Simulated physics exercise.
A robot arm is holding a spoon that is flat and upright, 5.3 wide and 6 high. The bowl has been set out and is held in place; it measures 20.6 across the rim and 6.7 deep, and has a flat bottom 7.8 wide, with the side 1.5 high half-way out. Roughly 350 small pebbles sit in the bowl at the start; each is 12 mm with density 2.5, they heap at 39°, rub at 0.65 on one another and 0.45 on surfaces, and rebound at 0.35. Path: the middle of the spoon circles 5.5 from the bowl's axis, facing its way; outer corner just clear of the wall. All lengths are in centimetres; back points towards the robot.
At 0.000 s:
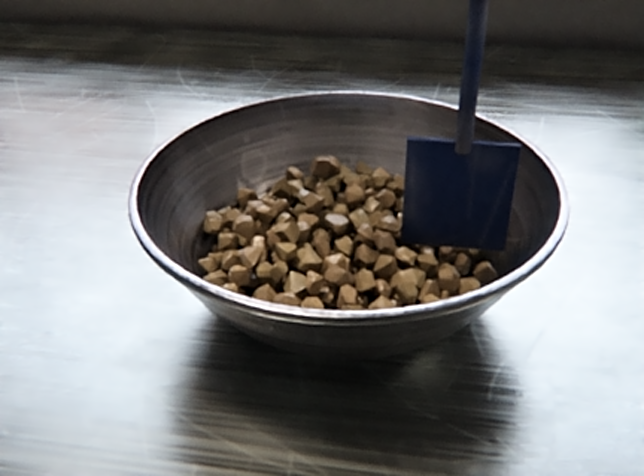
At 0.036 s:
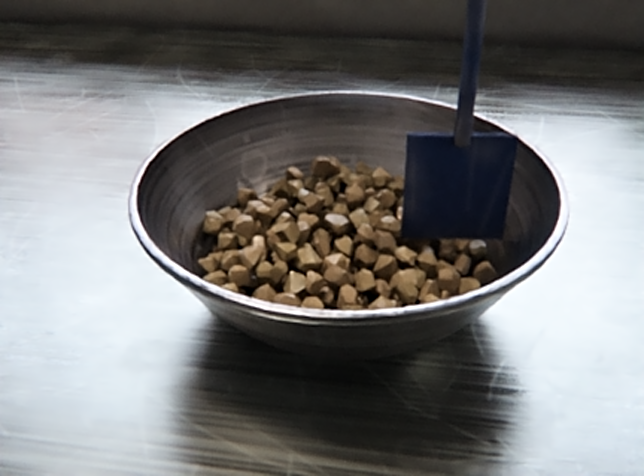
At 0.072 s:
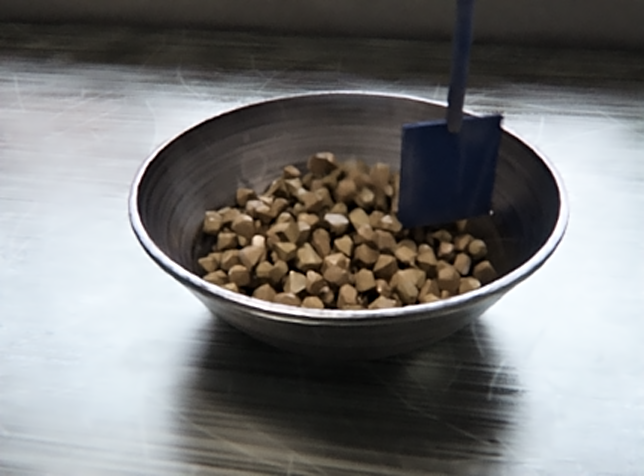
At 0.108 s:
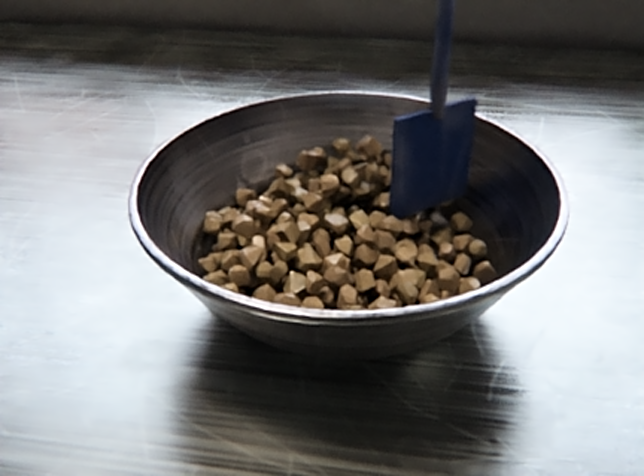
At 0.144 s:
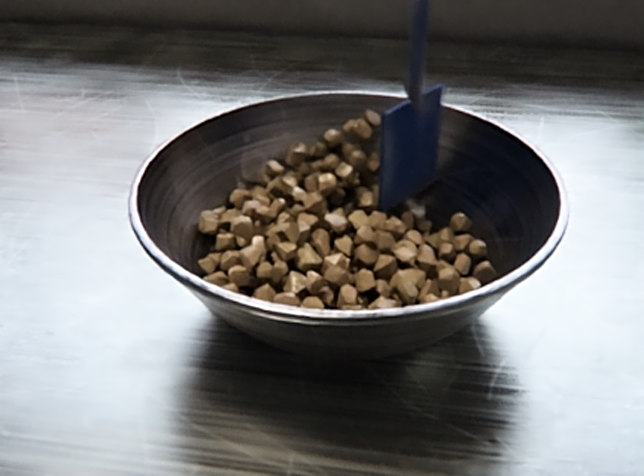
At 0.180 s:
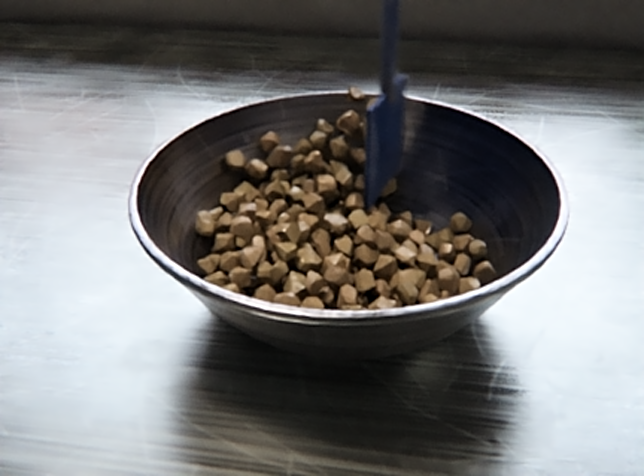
A blue spatula sweeps left along a metal bowl's far side, pushing brown pebbles.
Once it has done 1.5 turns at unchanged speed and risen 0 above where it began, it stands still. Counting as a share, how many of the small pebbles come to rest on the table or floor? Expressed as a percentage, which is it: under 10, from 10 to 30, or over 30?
The percentage is from 10 to 30.
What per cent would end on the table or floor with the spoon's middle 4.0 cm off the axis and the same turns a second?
It would be close to 5 per cent then.
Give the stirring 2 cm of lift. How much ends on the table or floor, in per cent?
I'd put it at about 5 per cent.
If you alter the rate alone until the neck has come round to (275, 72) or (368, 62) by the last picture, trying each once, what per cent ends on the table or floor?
Near 40 per cent for the first, near 20 per cent for the second.
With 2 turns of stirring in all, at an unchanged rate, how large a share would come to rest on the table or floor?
In that case some 25 per cent.
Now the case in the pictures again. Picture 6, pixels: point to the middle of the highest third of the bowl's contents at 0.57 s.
Upper-third centre: Approx. (388, 277) px.
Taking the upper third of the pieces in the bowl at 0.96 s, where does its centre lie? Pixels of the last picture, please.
It is centred roughly at (346, 137).
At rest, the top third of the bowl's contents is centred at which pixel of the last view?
Roughly at pixel (265, 271).
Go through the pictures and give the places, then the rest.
In the first picture, spoon neck at (467, 112), 0° round; upper third of the load around (337, 232), from x 210 to 485, top at y 165; 347 in the bowl.
In the second picture, spoon neck at (466, 105), 8° round; upper third of the load around (337, 232), from x 210 to 485, top at y 165.
In the third picture, spoon neck at (457, 91), 24° round; upper third of the load around (338, 225), from x 210 to 485, top at y 165.
In the fourth picture, spoon neck at (440, 80), 41° round; upper third of the load around (337, 223), from x 210 to 485, top at y 145.
In the fifth picture, spoon neck at (416, 70), 58° round; upper third of the load around (332, 216), from x 210 to 485, top at y 120.
In the sixth picture, spoon neck at (388, 64), 75° round; upper third of the load around (314, 213), from x 205 to 485, top at y 95; 347 in the bowl.
By 0.57 s, 257° round, highest piece 9 above the table; 336 in the bowl, 5 on the table or floor, 6 in flight or on the tool.
By 0.96 s, 79° round, highest piece 9 above the table; 301 in the bowl, 41 on the table or floor, 5 in flight or on the tool.
By 1.35 s, 180° round, highest piece 7 above the table; 290 in the bowl, 57 on the table or floor.
By 2.05 s, 180° round, highest piece 7 above the table; 290 in the bowl, 57 on the table or floor.
Final count, 290 in the bowl, 57 on the table or floor. That is 16 % on the table or floor.
